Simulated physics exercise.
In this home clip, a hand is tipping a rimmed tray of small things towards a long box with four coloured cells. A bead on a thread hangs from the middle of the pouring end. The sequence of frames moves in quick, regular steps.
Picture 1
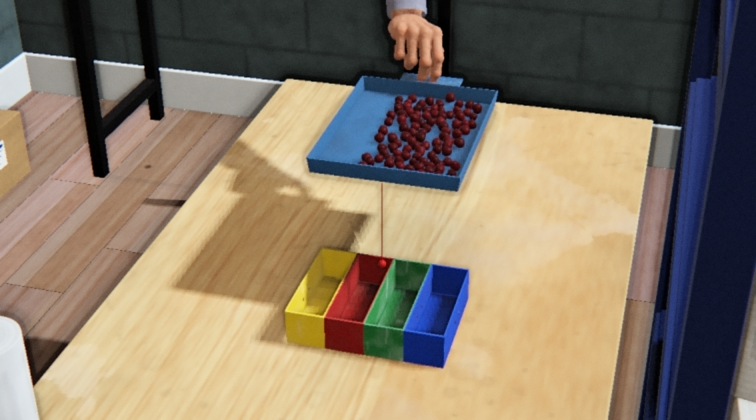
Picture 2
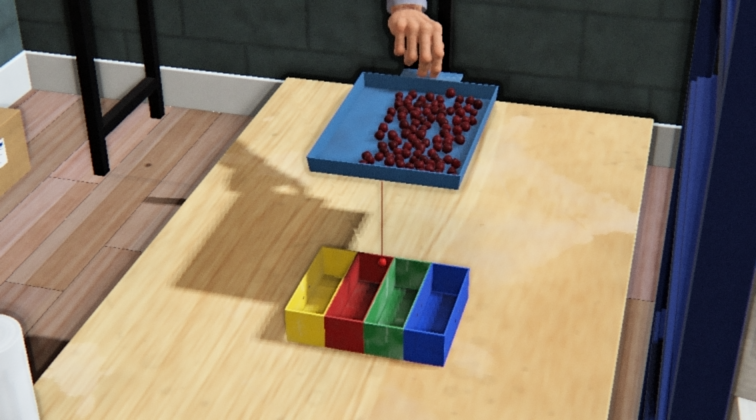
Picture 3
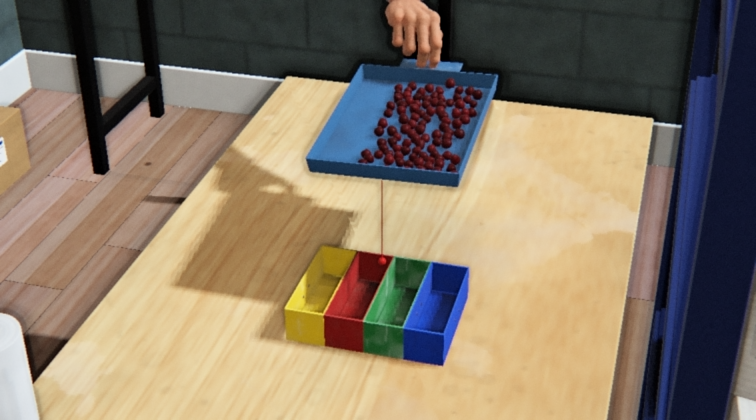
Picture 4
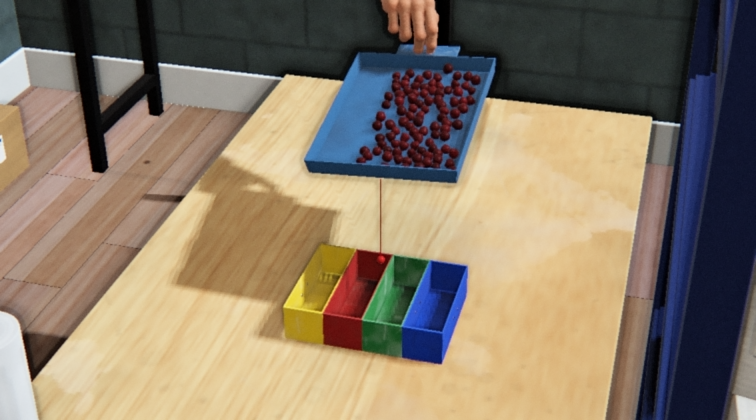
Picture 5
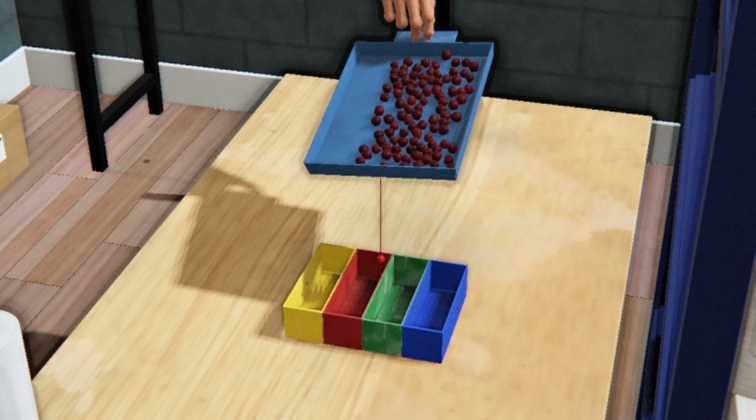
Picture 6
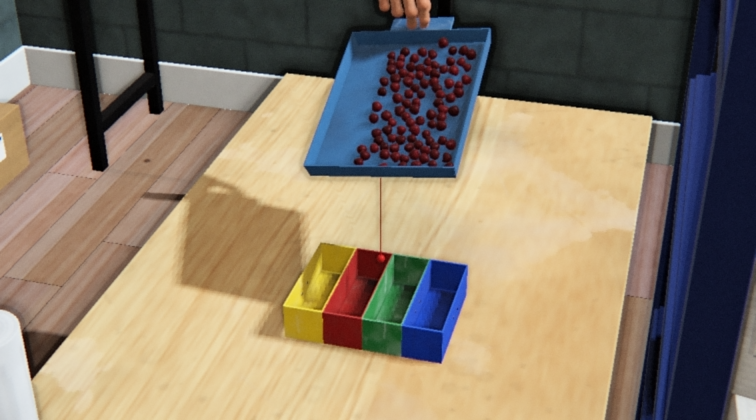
The clip opens on a hand holding a blue rimmed tray of small dark red fruits above a box with yellow, red, green and blue cells, a bead hanging on a thread. The hand gradually raises the tray's far end, tilting it toward the box, while the fruits stay clustered inside.
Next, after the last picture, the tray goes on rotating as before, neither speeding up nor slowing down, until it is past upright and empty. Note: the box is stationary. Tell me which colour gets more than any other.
The yellow one gets the most.
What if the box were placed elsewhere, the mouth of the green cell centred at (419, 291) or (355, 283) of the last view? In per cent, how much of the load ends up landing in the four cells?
Close to 40 in a hundred, followed by close to 90 in a hundred.
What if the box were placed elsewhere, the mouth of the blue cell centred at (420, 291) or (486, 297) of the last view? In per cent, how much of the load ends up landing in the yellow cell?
30% for the first placement, 20% for the second.
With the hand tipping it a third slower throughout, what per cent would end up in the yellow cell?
It would be close to 40 per cent.
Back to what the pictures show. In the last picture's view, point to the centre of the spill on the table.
Estimated middle: Around (246, 308).
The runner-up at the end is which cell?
The red cell.
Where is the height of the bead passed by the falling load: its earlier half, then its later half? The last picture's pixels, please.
It goes through near (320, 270) first, then near (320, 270).
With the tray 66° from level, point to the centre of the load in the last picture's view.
Roughly at (356, 137).
Shortly afterwards, tray tipped steeply; all but a few on the tray; only a few falling or outside the box.
Next, tray tipped past a quarter turn; all but a few on the tray; only a few in the yellow cell; a little falling or outside the box.
Some moments later, tray tipped past a quarter turn; near a third in the yellow cell; near a quarter in the red cell; a little in the green cell; only a few in the blue cell; near a third falling or outside the box.
In the end, tray tipped past a quarter turn; near a third in the yellow cell; near a quarter in the red cell; a little in the green cell; only a few in the blue cell; near a third outside the box.
